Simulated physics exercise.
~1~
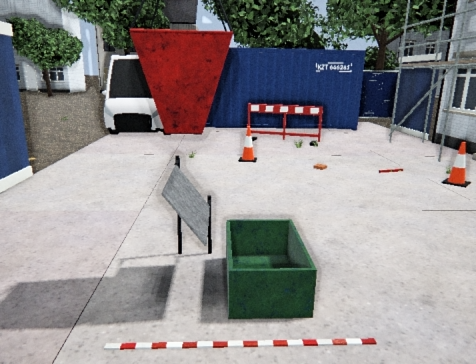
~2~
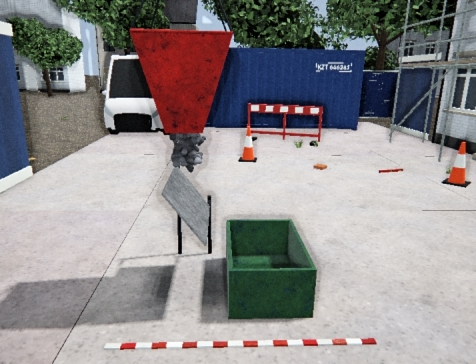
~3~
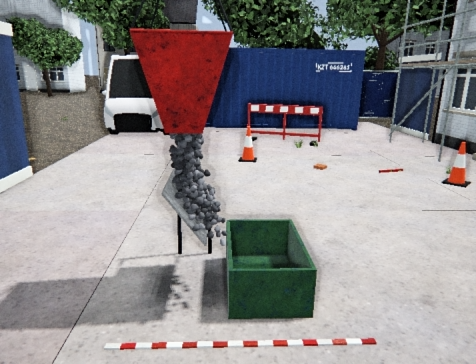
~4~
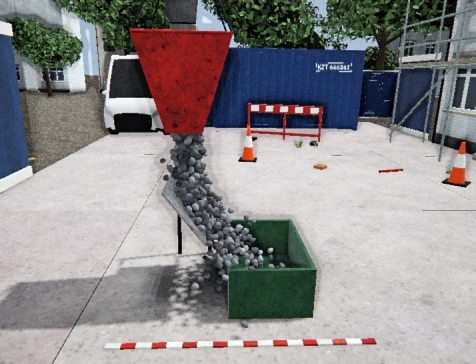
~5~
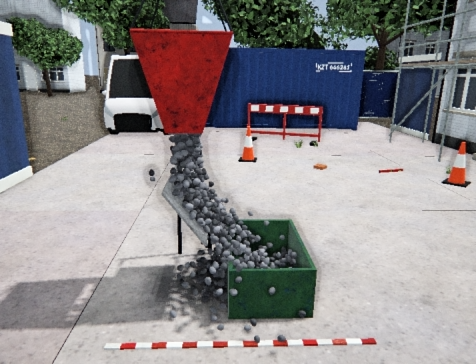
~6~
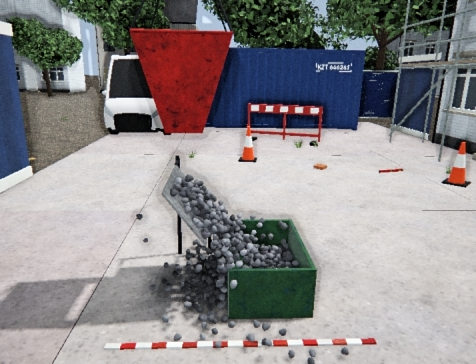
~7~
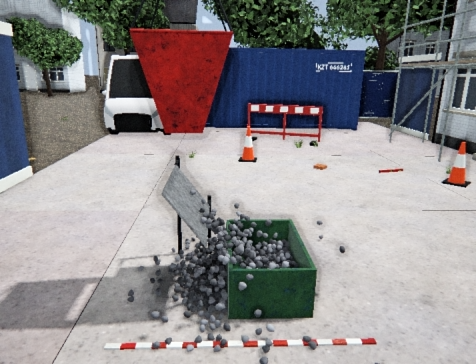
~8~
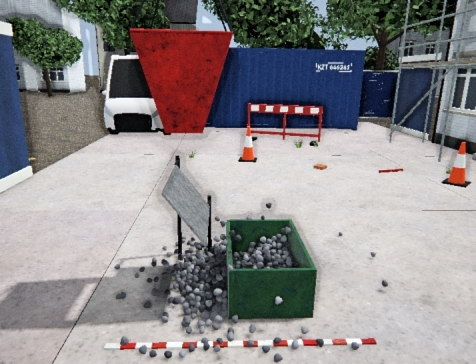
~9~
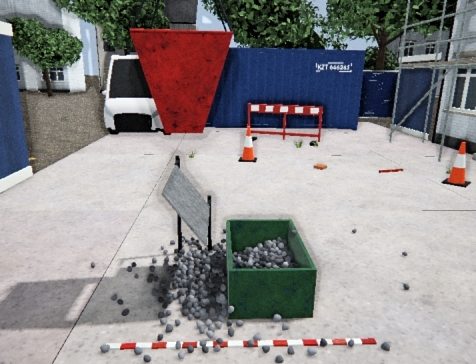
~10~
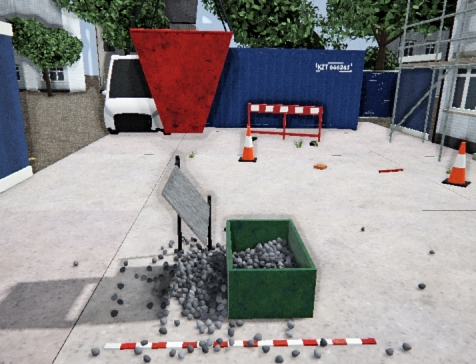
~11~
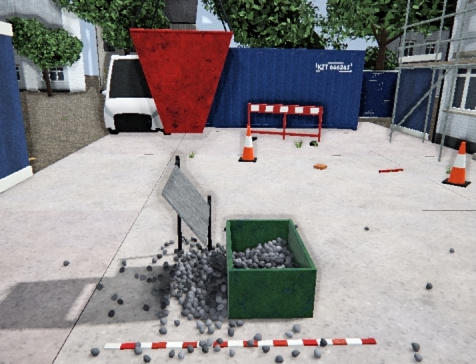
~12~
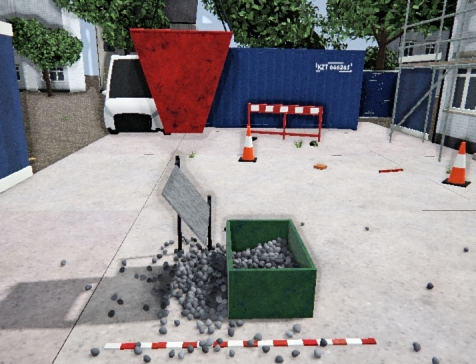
A red hopper drops grey stones down a slope, half filling the green bin, many spilling left.
